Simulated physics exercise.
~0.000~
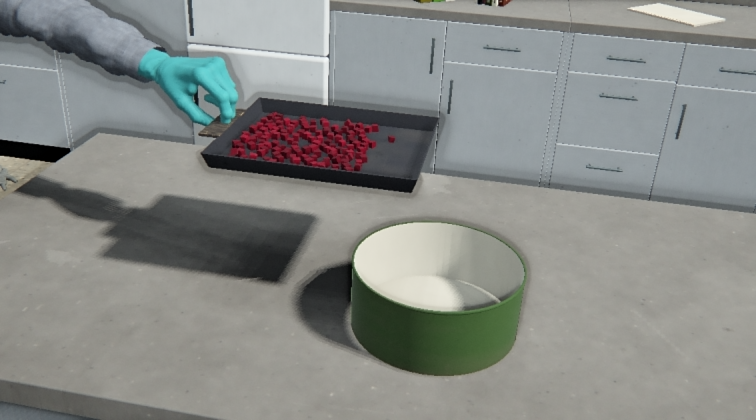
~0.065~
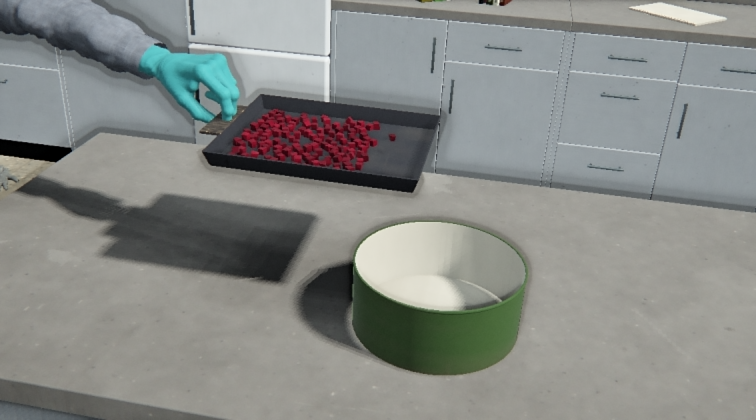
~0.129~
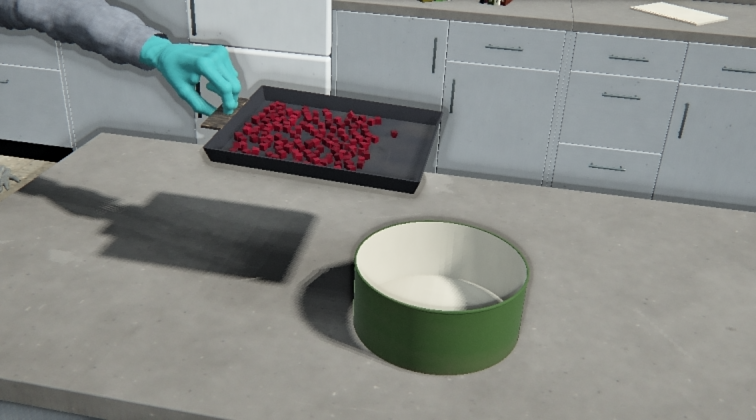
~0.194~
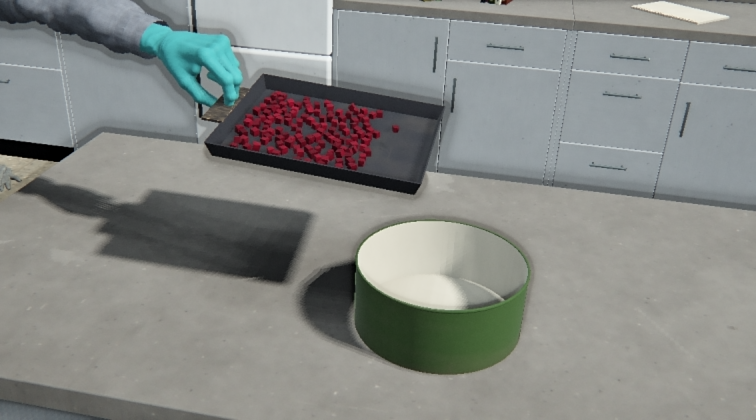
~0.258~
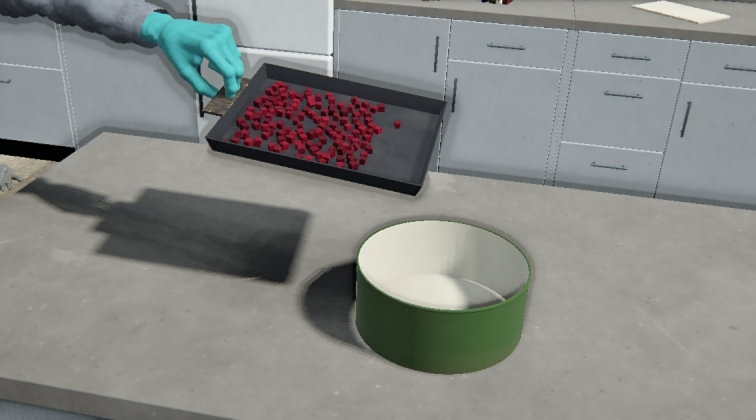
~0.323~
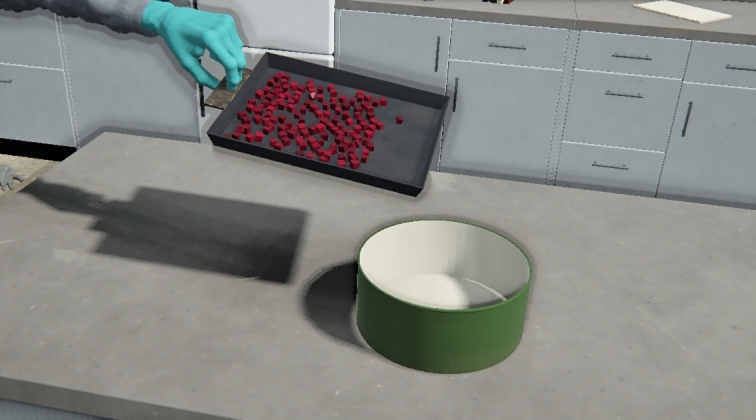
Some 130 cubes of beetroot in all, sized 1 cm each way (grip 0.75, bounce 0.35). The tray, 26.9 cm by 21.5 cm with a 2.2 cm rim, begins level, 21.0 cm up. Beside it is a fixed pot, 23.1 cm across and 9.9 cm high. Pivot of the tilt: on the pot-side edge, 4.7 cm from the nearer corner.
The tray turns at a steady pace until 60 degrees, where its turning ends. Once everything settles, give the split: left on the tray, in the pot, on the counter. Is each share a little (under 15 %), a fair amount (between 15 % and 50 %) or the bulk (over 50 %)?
Tray: The bulk; pot: A fair amount; counter: A little.
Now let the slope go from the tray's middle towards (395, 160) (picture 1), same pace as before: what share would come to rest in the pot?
I'd say close to 35 %.
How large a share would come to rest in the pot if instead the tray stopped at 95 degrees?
Roughly 95 %.
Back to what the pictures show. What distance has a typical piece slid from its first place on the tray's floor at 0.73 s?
By then it sits near 2 cm from where it began.
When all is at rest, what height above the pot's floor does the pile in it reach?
I'd say near 1.0 centimetres.
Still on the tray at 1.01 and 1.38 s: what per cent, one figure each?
Earlier moment 100, later moment 70.
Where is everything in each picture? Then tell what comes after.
In the first frame, tray tilt 0 degrees, front corners at (208, 151) and (412, 177); middle of the pieces at (317, 144); pot at (439, 262).
In the second frame, tray tilt 1 degrees, front corners at (209, 150) and (413, 177); middle of the pieces at (318, 142).
In the third frame, tray tilt 4 degrees, front corners at (210, 146) and (415, 178), lowest corner right front; middle of the pieces at (319, 138).
In the fourth frame, tray tilt 7 degrees, front corners at (212, 140) and (416, 180), lowest corner right front; middle of the pieces at (320, 132).
In the fifth frame, tray tilt 11 degrees, front corners at (213, 136) and (417, 182), lowest corner right front; middle of the pieces at (322, 127).
In the sixth frame, tray tilt 14 degrees, front corners at (214, 131) and (419, 183), lowest corner right front; middle of the pieces at (324, 122); pot at (445, 260). The tray's pace is about 55 degrees a second.
After 0.73 s, tilt 36 degrees; the tray holds 100 %, the pot 0 %.
After 1.01 s, tilt 51 degrees; the tray holds 100 %, the pot 0 %.
Then, at 1.38 s, tilt 60 degrees; the tray holds 70 %, the pot 20 %.
By 2.5 s all is still; tray 70 %, pot 25 %, counter 5 %.
